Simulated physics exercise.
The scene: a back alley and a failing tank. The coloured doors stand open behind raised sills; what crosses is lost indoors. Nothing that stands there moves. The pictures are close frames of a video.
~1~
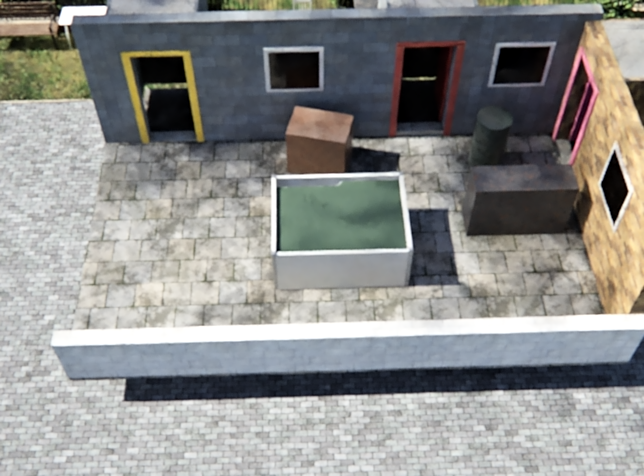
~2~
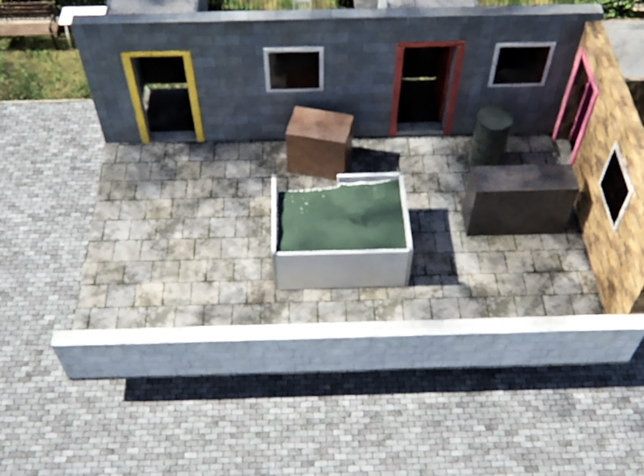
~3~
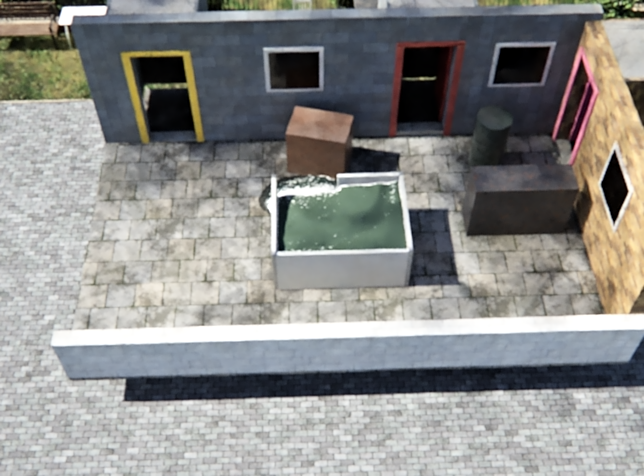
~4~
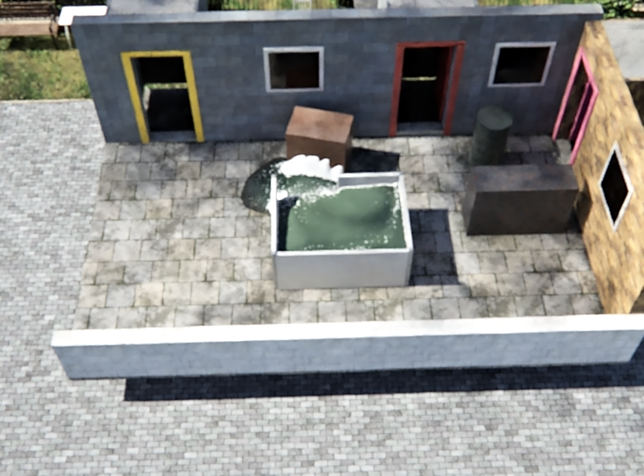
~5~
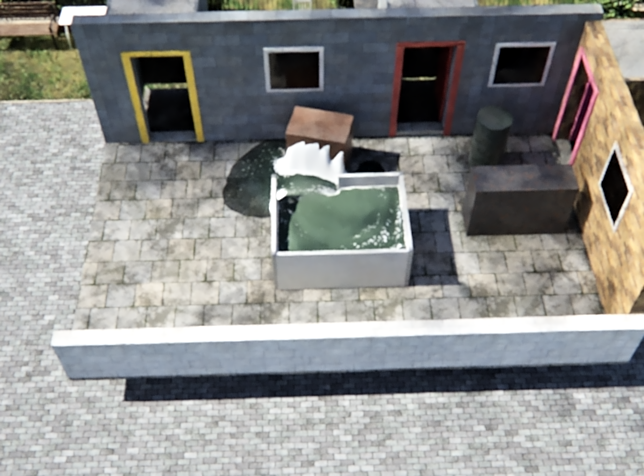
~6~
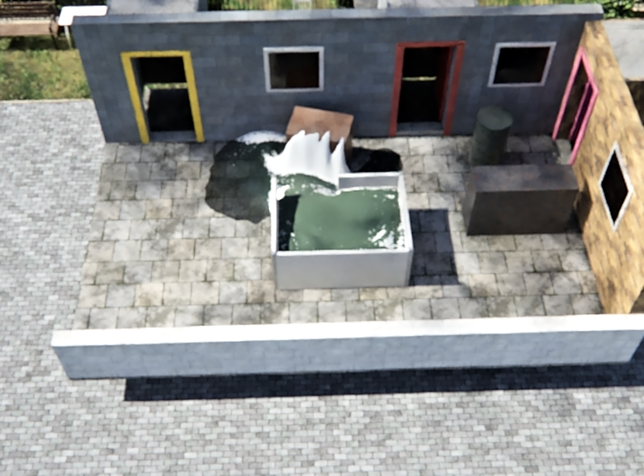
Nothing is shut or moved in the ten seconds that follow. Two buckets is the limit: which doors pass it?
In the end: The yellow door floods; the pink door floods; the red door holds within the limit.
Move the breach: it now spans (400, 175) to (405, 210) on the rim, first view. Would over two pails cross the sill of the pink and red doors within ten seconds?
One by one: The pink door passes that mark, the red door is over.
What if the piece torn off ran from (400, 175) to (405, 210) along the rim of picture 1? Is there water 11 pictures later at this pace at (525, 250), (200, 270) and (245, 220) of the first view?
In turn: Under water, clear, clear.
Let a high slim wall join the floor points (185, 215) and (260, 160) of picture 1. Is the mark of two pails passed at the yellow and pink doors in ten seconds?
Then: The yellow one takes less; the pink one floods.
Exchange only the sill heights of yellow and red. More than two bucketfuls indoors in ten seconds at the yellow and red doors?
Then: Yellow door takes more; red door is over.
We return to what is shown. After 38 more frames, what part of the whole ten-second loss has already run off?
Roughly 80 per cent.
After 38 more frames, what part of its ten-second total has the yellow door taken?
Some 90 per cent.
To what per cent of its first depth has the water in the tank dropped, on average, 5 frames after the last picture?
Some 58 per cent.
A moment on, water covers 25 % of the floor; the yellow door under two buckets in, the pink door not reached, the red door wet at the sill, nothing in.
Next, water covers 40 % of the floor; the yellow door over two buckets in, the pink door not reached, the red door wet at the sill, nothing in.
Then, water covers 50 % of the floor; the yellow door far over two buckets in, the pink door under two buckets in, the red door wet at the sill, nothing in.
Later, water covers 55 % of the floor; the yellow door far over two buckets in, the pink door over two buckets in, the red door wet at the sill, nothing in.
In the end, water covers 70 % of the floor; the yellow door far over two buckets in, the pink door over two buckets in, the red door wet at the sill, nothing in.
